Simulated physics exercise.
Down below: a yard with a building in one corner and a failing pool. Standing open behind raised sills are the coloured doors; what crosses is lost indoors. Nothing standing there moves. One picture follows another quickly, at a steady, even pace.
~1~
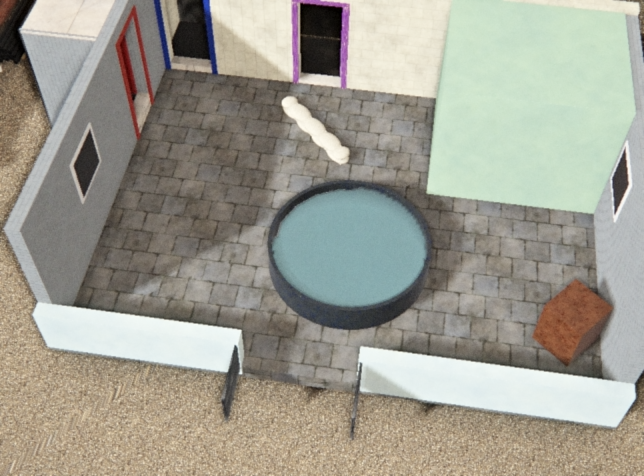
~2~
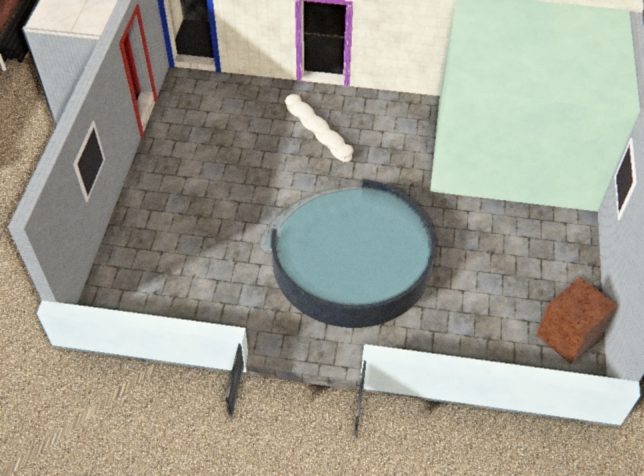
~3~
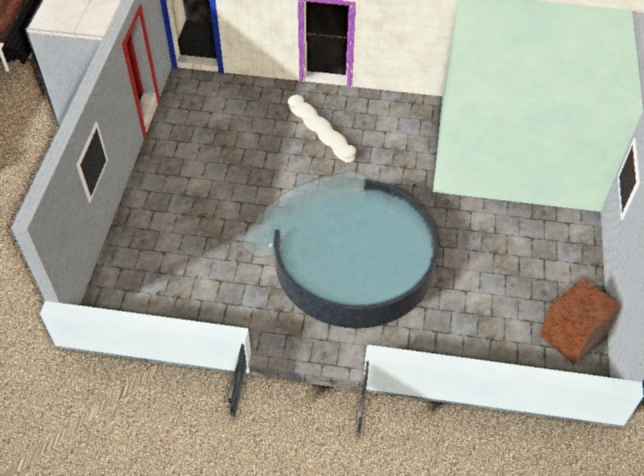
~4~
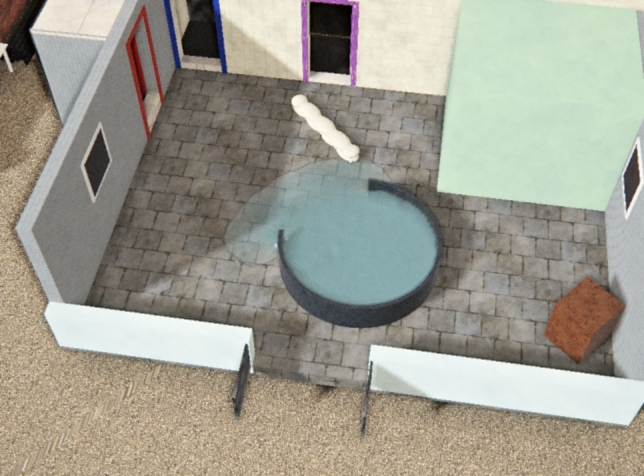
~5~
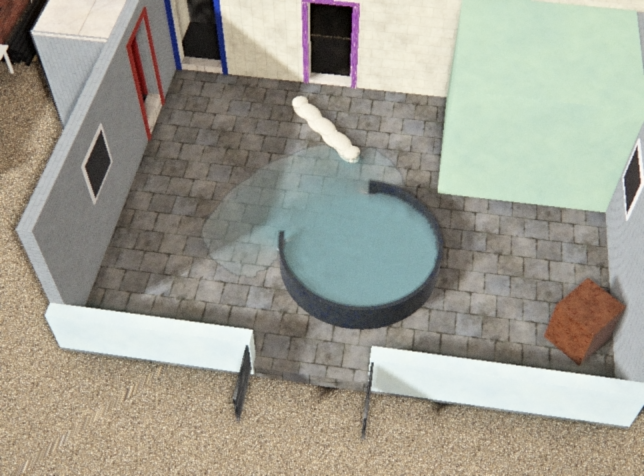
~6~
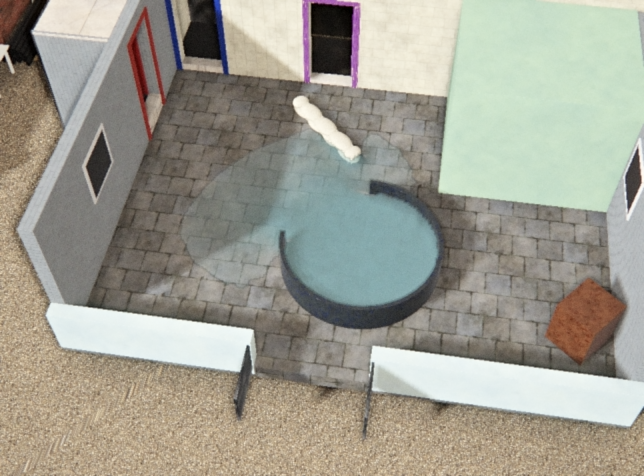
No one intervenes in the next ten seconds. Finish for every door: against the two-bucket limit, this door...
The blue door surpasses it; the purple door remains within it; the red door remains within it.
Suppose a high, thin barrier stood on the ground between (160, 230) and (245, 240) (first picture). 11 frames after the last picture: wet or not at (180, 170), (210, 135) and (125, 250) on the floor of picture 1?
Reading them off in sequence: Swamped, swamped, spared.
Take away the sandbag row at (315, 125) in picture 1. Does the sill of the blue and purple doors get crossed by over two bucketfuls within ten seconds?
The blue door tops the mark, and the purple door tops the mark.
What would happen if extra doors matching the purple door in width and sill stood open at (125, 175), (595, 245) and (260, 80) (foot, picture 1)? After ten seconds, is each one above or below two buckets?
Well, the first one overshoots, the next doesn't reach it, and the last overshoots.
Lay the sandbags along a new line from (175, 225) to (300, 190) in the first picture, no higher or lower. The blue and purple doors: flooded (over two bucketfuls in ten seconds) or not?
The blue door remains within the limit, while the purple door exceeds the limit.
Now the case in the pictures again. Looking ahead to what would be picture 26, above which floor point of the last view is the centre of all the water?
That puts it at around (271, 182).
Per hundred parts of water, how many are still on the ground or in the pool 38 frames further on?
Estimate: Near 96 %.
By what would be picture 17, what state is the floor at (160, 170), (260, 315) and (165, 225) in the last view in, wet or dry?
Same order as asked: Drenched; dry as before; drenched.
A moment on, water covers 35 % of the floor; the blue door not reached, the purple door not reached, the red door not reached.
Next, water covers 40 % of the floor; the blue door wet at the sill, nothing in, the purple door not reached, the red door wet at the sill, nothing in.
Then, water covers 45 % of the floor; the blue door over two buckets in, the purple door wet at the sill, nothing in, the red door wet at the sill, nothing in.
Later, water covers 60 % of the floor; the blue door far over two buckets in, the purple door wet at the sill, nothing in, the red door wet at the sill, nothing in.
In the end, water covers 85 % of the floor; the blue door far over two buckets in, the purple door under two buckets in, the red door wet at the sill, nothing in.
